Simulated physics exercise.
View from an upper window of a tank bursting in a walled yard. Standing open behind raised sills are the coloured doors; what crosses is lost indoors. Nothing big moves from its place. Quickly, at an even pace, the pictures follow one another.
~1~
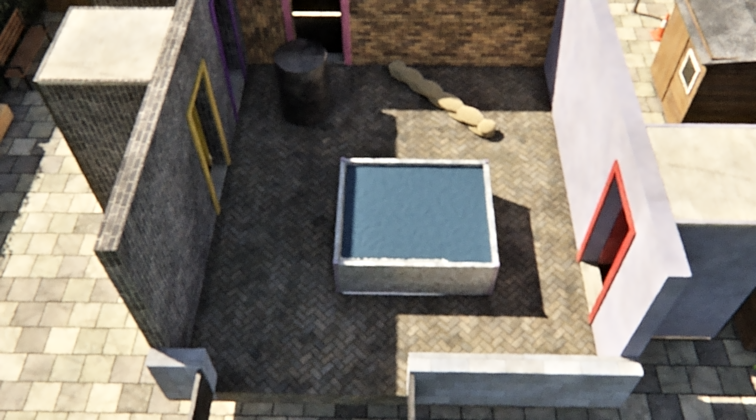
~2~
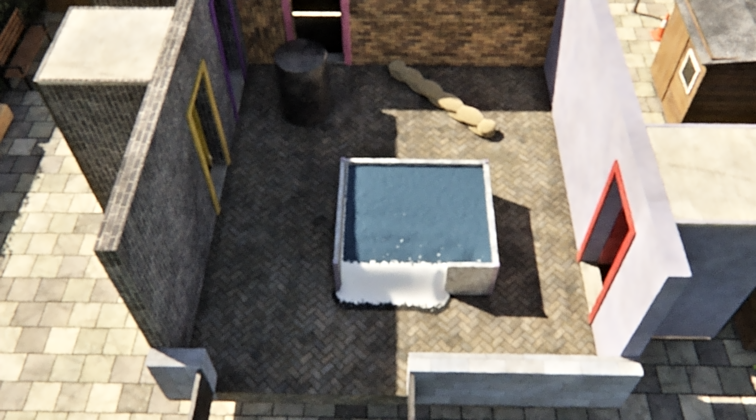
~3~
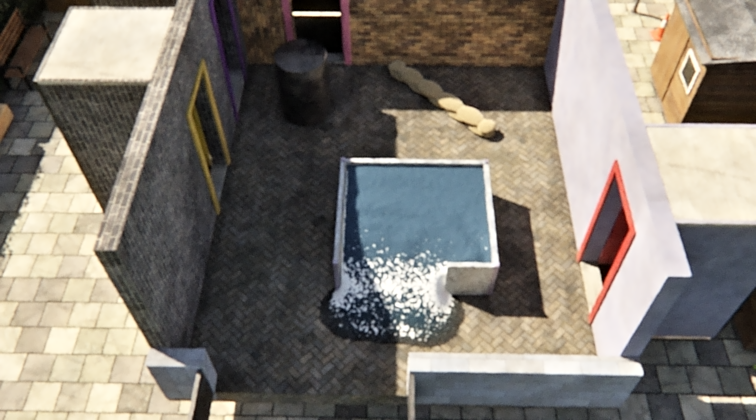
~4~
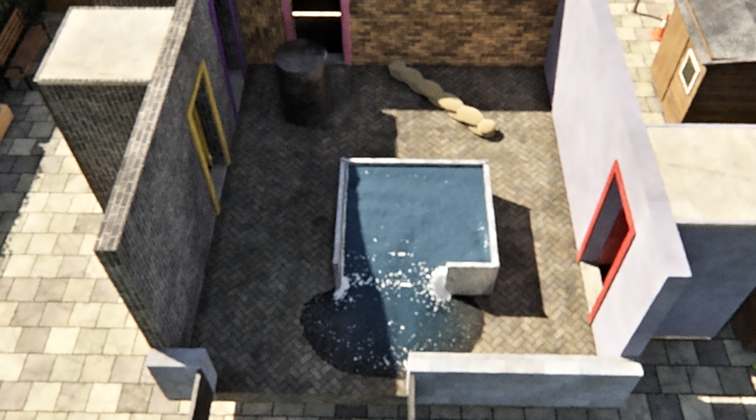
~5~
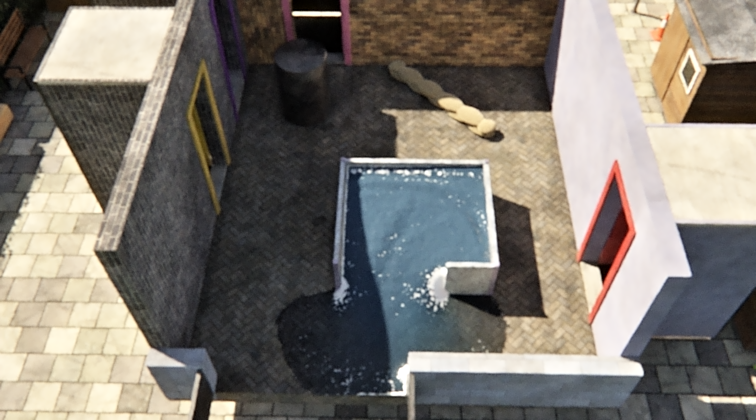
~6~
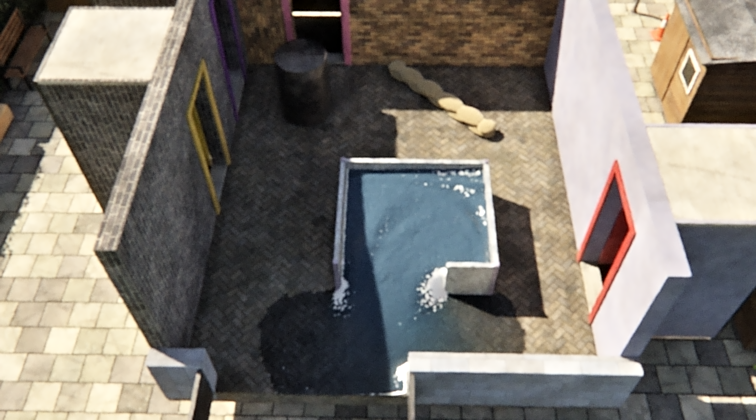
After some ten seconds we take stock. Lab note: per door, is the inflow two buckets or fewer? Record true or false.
Red door false; pink door true; yellow door true; purple door true.
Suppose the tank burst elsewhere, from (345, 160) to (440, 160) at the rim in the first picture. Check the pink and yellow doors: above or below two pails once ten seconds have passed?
Here's my take: Pink surpasses the limit, and yellow surpasses the limit too.
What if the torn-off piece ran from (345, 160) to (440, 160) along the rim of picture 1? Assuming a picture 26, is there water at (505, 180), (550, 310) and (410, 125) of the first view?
Sequence: Wetted / spared / wetted.
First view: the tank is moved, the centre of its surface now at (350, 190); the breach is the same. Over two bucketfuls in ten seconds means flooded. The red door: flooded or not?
The red door falls short.
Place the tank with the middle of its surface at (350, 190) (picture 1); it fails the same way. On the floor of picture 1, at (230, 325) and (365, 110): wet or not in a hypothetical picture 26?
Point 1: Soaked through; point 2: Not wet.
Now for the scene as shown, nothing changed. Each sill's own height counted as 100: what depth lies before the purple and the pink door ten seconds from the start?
Approx. 0 % then 0 %.
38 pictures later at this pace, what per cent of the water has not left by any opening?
Some 40 per cent has not gone.
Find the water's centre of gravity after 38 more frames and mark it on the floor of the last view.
Centre: Close to (446, 250).
A moment on, water covers 15 % of the floor; the red door not reached, the pink door not reached, the yellow door not reached, the purple door not reached.
Next, water covers 25 % of the floor; the red door wet at the sill, nothing in, the pink door not reached, the yellow door not reached, the purple door not reached.
Then, water covers 35 % of the floor; the red door under two buckets in, the pink door not reached, the yellow door not reached, the purple door not reached.
Later, water covers 45 % of the floor; the red door over two buckets in, the pink door not reached, the yellow door not reached, the purple door not reached.
In the end, water covers 45 % of the floor; the red door over two buckets in, the pink door not reached, the yellow door not reached, the purple door not reached.
